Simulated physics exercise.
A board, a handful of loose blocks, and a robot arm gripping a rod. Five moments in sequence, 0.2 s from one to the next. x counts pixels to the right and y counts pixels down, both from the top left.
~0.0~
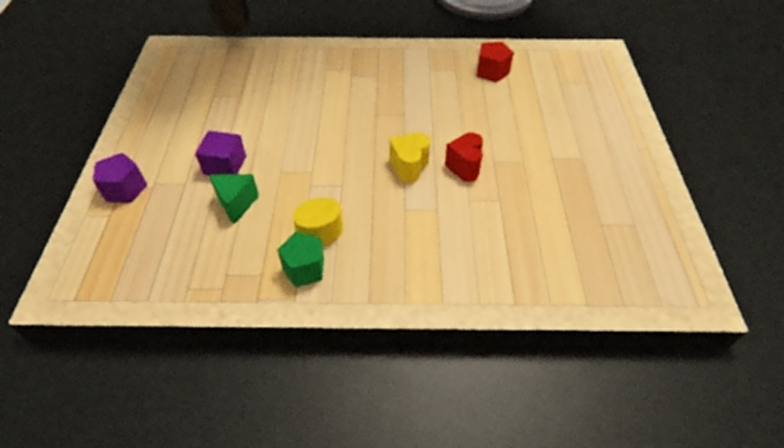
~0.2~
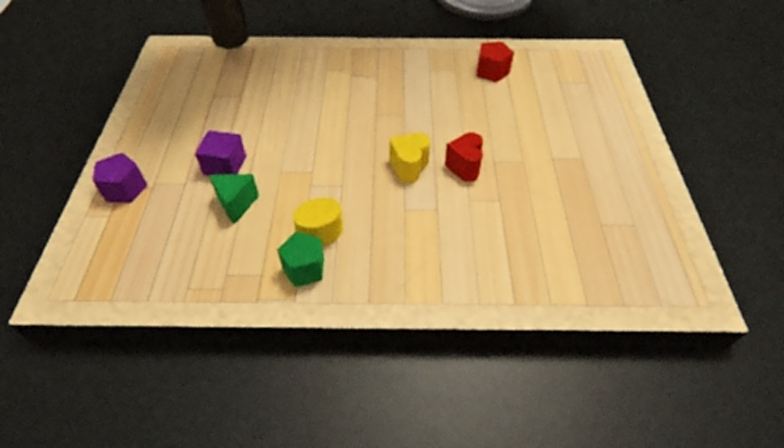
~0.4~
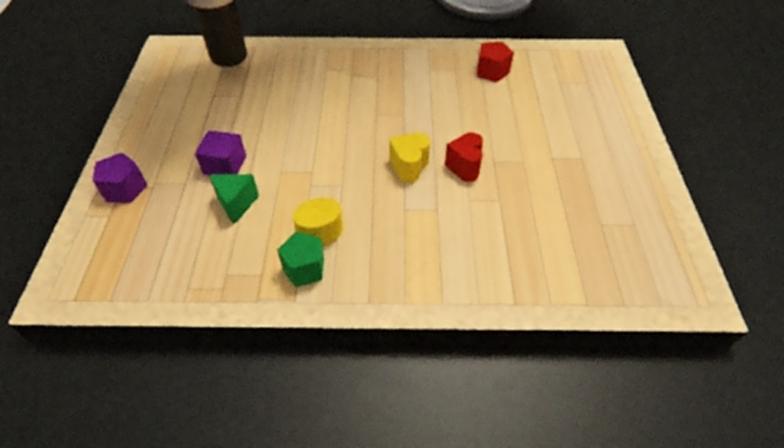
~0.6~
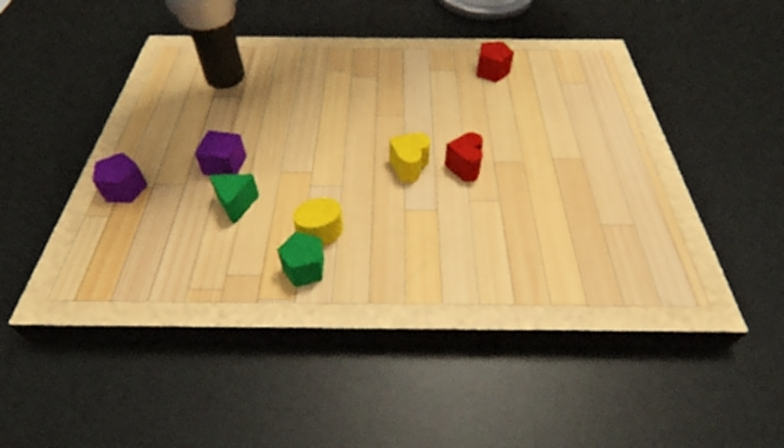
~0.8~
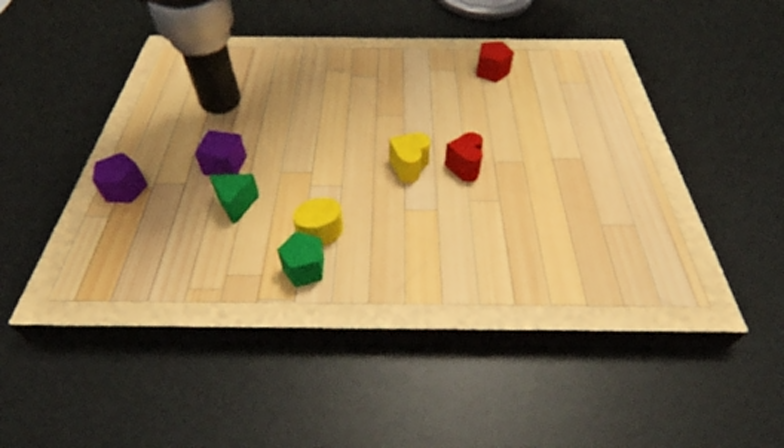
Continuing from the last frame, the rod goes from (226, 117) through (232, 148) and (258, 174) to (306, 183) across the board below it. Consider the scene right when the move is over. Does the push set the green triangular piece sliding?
Yes, that is how it ends up.
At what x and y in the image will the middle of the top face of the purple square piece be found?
Pixel (230, 181).
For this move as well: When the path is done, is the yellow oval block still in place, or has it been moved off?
It sits in its place.
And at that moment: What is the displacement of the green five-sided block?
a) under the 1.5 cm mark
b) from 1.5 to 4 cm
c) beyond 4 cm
That would be a.
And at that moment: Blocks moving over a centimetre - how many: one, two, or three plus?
There will be two blocks displaced.
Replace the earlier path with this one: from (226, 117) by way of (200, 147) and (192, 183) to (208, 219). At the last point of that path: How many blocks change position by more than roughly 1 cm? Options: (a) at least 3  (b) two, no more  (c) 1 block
My answer is option b.
What follows on the original path. One third of the way, rod (228, 134); purple square piece (219, 156).
Two thirds of the way, rod (256, 160); purple square piece (230, 181), turned 15° clockwise; green triangular piece (232, 211).
At the end, rod (303, 169); purple square piece (230, 181), turned 15° clockwise; green triangular piece (232, 211); green five-sided block in place; yellow oval block in place.
